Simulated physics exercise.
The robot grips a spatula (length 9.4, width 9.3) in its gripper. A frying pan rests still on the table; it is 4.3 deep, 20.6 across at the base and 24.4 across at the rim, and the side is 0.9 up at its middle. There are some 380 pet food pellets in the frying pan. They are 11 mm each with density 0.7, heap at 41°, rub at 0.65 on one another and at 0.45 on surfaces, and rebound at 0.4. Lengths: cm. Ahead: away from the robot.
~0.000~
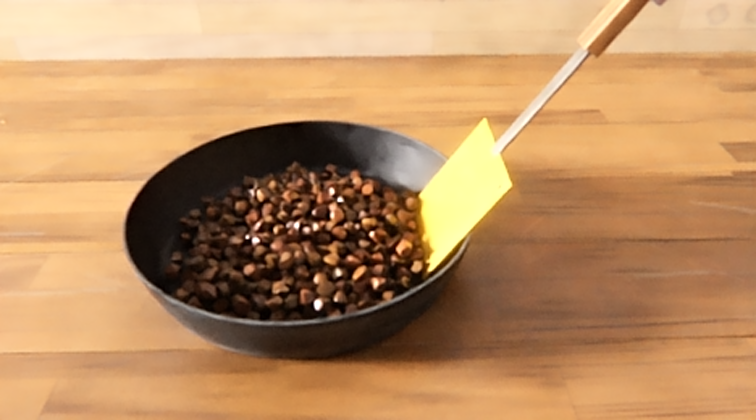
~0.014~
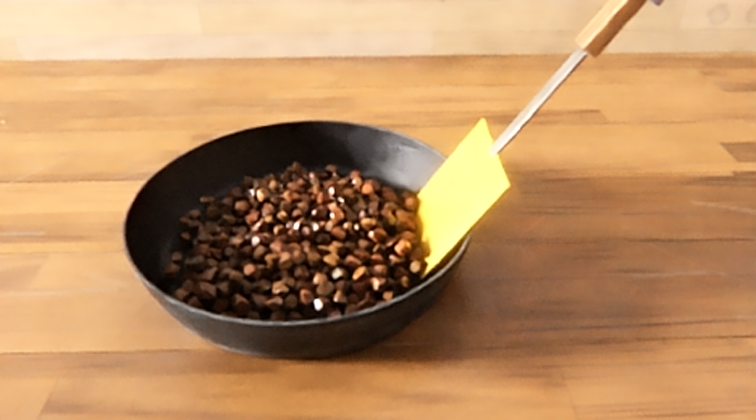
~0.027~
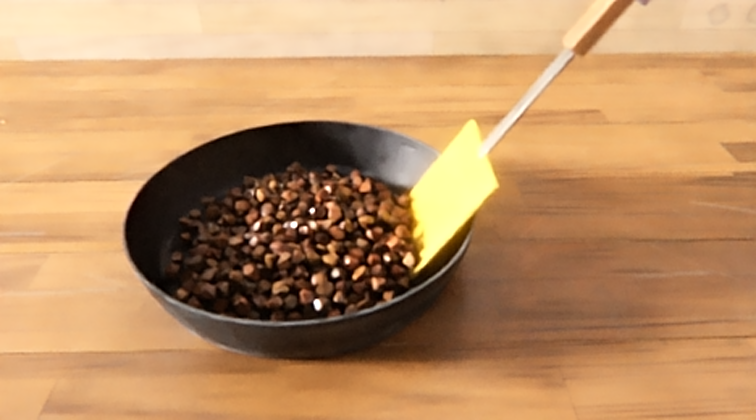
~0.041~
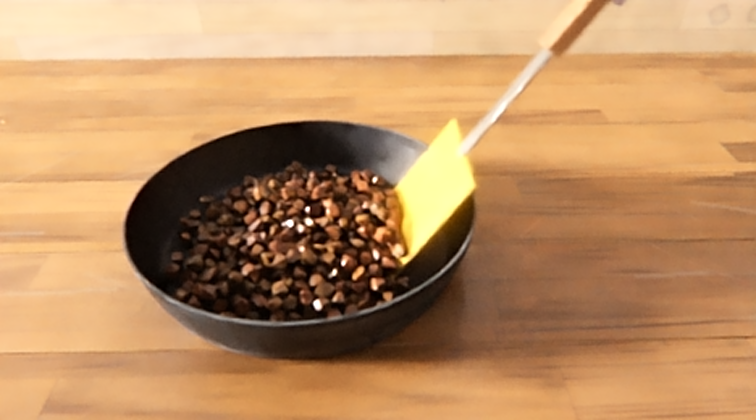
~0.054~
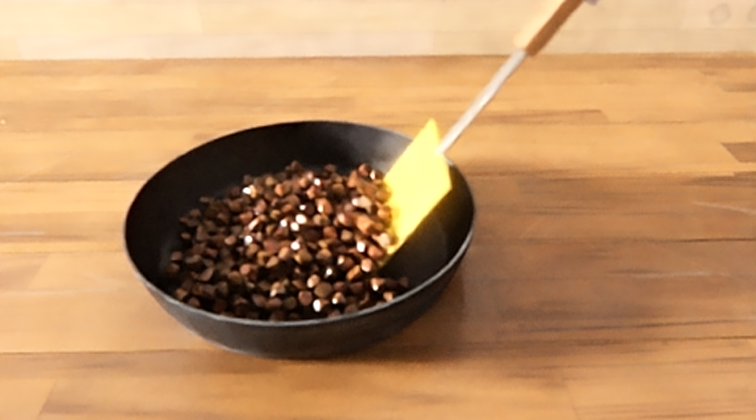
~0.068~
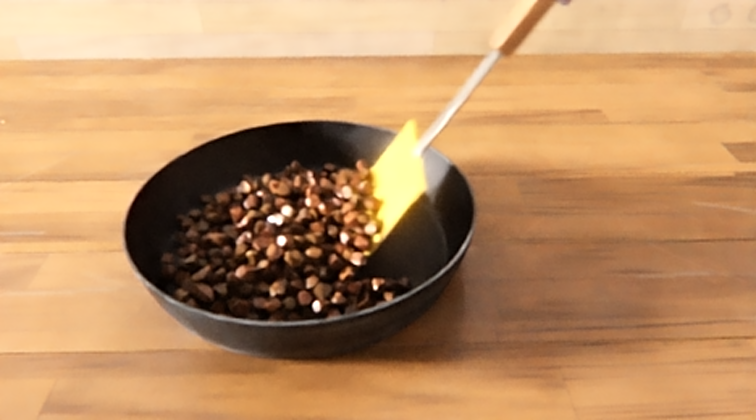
The video shows a black frying pan full of small brown pellets on a wooden table, while a yellow spatula moves left from the pan's right side, pushing the pellets leftward and exposing some of the pan's bottom.
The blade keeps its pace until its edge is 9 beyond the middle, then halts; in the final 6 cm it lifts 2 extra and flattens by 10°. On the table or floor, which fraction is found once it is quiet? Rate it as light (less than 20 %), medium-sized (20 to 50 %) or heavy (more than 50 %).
Rated medium-sized.
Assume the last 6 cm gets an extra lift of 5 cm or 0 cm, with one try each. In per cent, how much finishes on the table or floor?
You'd get some 25 per cent with the first setting and some 15 per cent with the second.
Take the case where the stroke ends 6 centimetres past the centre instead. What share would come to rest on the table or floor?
10 %, roughly.
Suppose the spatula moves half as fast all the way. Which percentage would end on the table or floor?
In that case, around 10 per cent would end on the table or floor.
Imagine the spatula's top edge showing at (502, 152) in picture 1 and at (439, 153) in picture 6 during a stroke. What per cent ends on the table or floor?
Around 25 per cent finishes there.
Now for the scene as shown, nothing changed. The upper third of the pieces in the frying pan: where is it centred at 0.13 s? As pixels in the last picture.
Near (242, 207).
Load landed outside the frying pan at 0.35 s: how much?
Some 20 per cent of the load.
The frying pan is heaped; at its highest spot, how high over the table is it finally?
Close to 4.5 centimetres high.
After 0.10 s, sloping 56°, highest piece 6 above the table; 378 in the frying pan.
After 0.13 s, sloping 53°, highest piece 7 above the table; 378 in the frying pan.
After 0.35 s, sloping 46°, highest piece 9 above the table; 275 in the frying pan, 83 on the table or floor, 20 on the blade or in flight.
After 1.40 s, sloping 46°, highest piece 4 above the table; 275 in the frying pan, 103 on the table or floor.
In the end, 275 in the frying pan, 103 on the table or floor. That is 27 % on the table or floor.
